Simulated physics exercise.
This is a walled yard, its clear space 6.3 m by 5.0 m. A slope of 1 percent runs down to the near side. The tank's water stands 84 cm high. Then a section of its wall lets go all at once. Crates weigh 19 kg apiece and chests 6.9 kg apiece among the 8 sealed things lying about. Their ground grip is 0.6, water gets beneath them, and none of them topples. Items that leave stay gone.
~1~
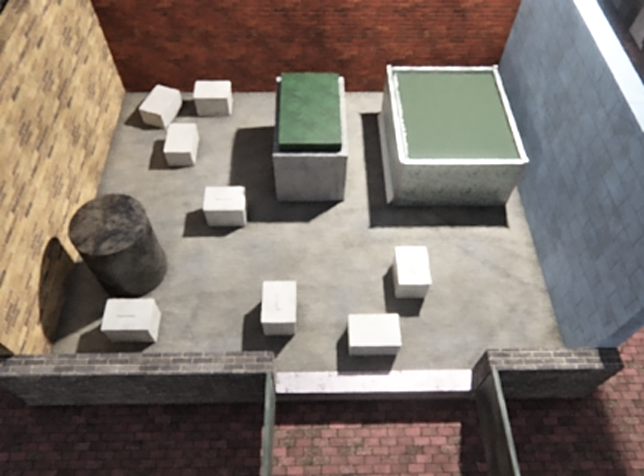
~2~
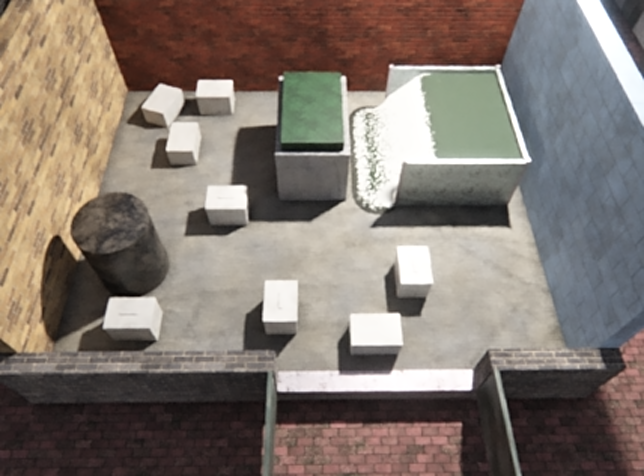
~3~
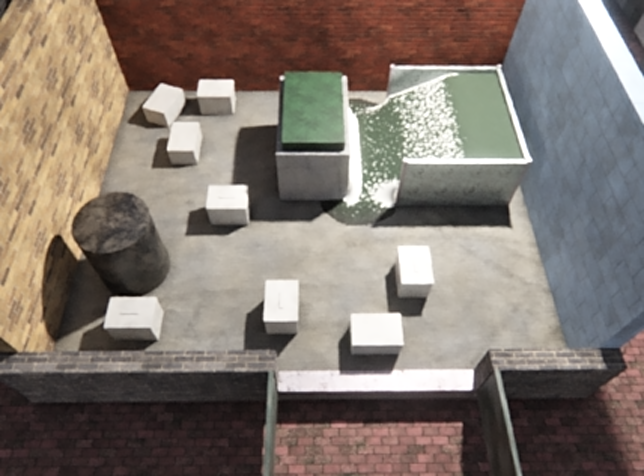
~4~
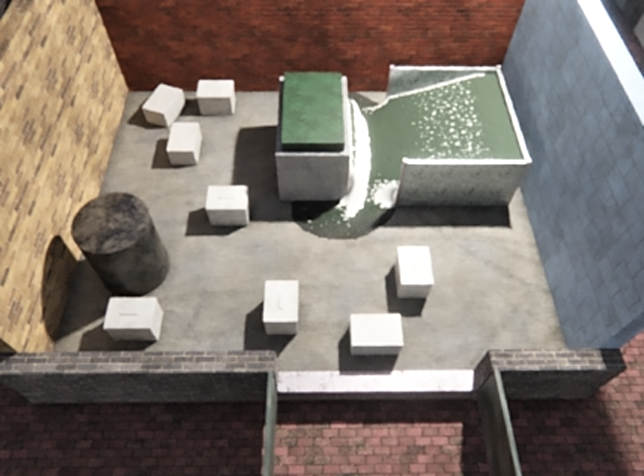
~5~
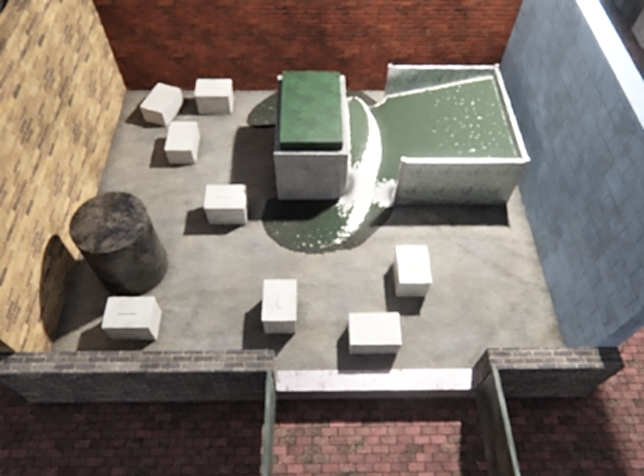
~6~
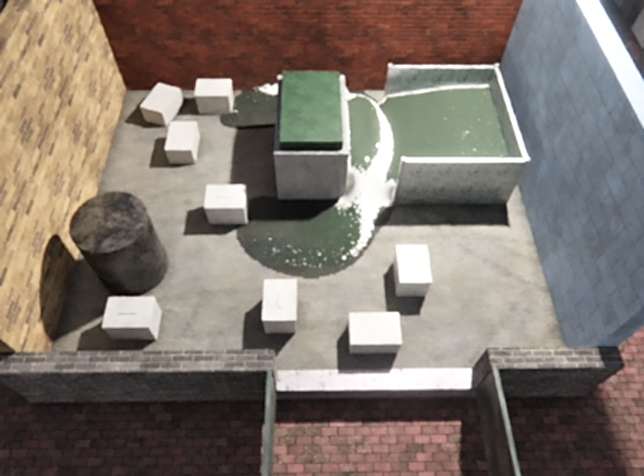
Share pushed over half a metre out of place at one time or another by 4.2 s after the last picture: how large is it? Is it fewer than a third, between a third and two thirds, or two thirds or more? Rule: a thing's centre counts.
My bet is the share reaches two thirds or more.
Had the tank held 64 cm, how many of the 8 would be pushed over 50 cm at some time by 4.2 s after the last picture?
You'd get 7 in that case.
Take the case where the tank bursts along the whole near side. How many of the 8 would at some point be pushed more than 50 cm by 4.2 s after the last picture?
Result: 4.
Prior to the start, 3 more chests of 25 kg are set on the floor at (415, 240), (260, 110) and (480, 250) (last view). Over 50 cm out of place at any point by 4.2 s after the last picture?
Result, in sequence: Below the mark / above the mark / below the mark.
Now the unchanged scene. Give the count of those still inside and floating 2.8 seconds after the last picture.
The count is 4.
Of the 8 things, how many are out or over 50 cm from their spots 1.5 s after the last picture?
By my reckoning, 5.
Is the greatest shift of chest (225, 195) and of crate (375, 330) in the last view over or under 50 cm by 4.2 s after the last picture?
Within the mark, beyond the mark.
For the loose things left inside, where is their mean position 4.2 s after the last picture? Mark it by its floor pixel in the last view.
The centre sits near (229, 257).
Then, 0.4 s after the last picture 0 of 8 are over 50 cm from their spots; 0 afloat.
Then, 1.5 s after the last picture 5 of 8 are over 50 cm from their spots; 2 afloat.
Then, 2.8 s after the last picture 7 of 8 are over 50 cm from their spots; 4 afloat.
Then, 4.2 s after the last picture 7 of 8 are over 50 cm from their spots, and 7 have been at some point; 7 afloat.
